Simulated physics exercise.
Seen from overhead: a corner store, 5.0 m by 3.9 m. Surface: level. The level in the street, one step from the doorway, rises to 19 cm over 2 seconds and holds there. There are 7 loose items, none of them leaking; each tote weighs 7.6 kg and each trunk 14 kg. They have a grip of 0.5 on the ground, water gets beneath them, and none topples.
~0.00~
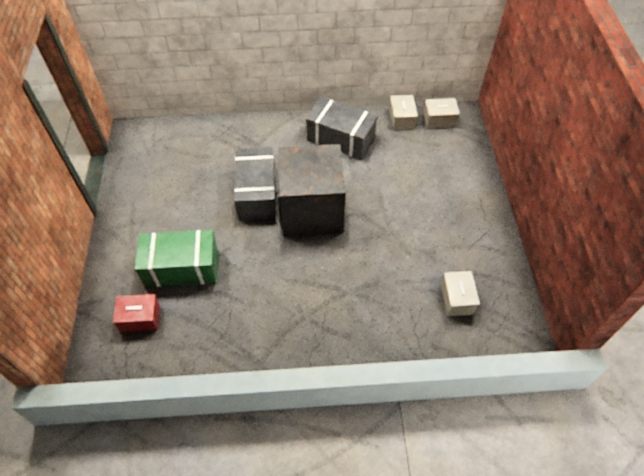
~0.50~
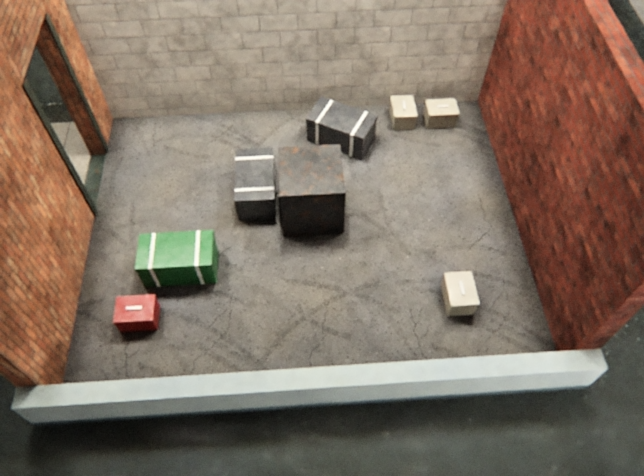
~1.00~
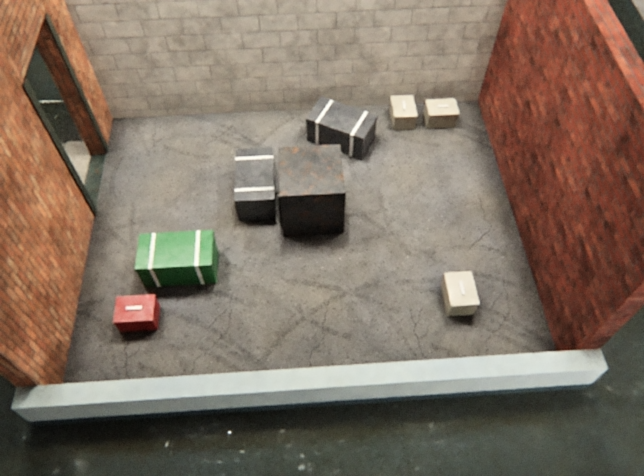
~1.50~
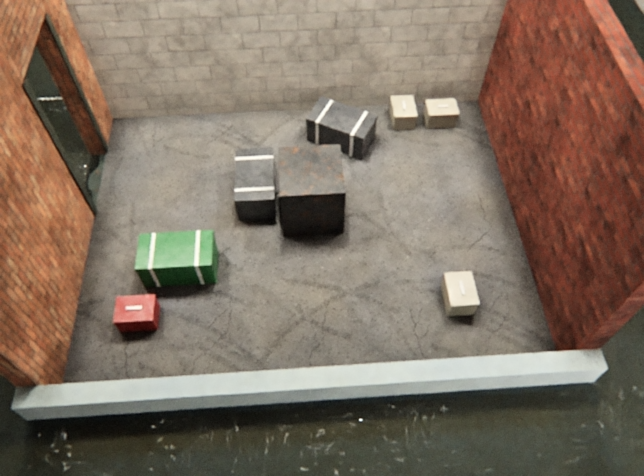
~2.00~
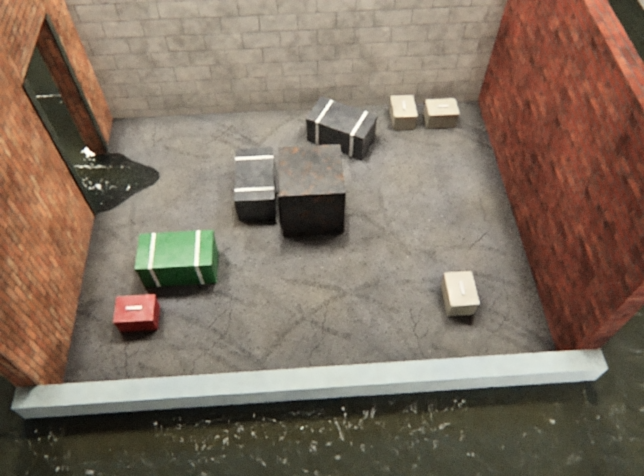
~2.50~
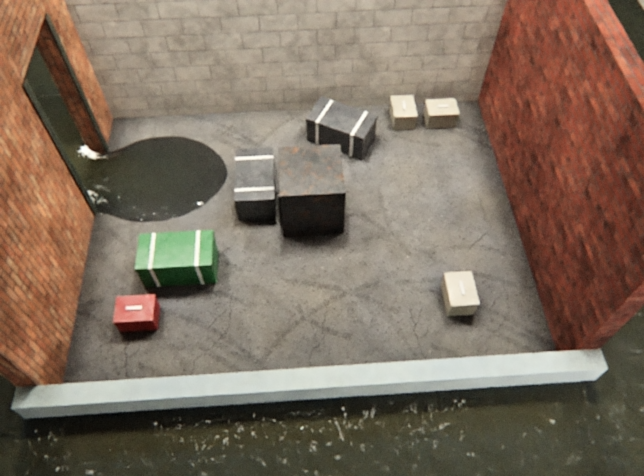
Dark water rising outside a brick-walled store, then spreading through the left doorway across the floor while trunks and boxes stay still.
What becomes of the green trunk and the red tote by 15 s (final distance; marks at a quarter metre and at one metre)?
Lab note - green trunk, negligible displacement; red tote, negligible displacement.
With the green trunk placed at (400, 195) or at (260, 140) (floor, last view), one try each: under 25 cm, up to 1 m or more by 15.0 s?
In turn: It creeps a little; it goes a long way.
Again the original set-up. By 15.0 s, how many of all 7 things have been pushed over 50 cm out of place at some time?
The tally stands at 5.
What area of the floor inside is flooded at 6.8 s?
Near 16 m2 in all.
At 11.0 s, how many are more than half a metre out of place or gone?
4 in all.
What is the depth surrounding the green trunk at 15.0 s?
I'd put it at about 5 cm.
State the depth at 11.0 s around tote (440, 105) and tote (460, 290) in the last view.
8 and 8 cm.
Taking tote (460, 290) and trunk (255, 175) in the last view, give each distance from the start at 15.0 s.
The first is 200 cm from its start, the second 200 cm.
After 3.5 s the green trunk is near (175, 249), 0.0 m from its start, aground; the red tote is near (134, 308), 0.0 m from its start, aground; 0 afloat.
After 6.8 s the green trunk is near (175, 249), 0.0 m from its start, aground; the red tote is near (134, 308), 0.0 m from its start, aground; 1 afloat.
After 11.0 s the green trunk is near (175, 249), 0.0 m from its start, aground; the red tote is near (134, 308), 0.0 m from its start, aground; 4 afloat.
After 15.0 s the green trunk is near (168, 253), 0.1 m from its start, afloat; the red tote is near (133, 307), 0.0 m from its start, aground; 6 afloat.
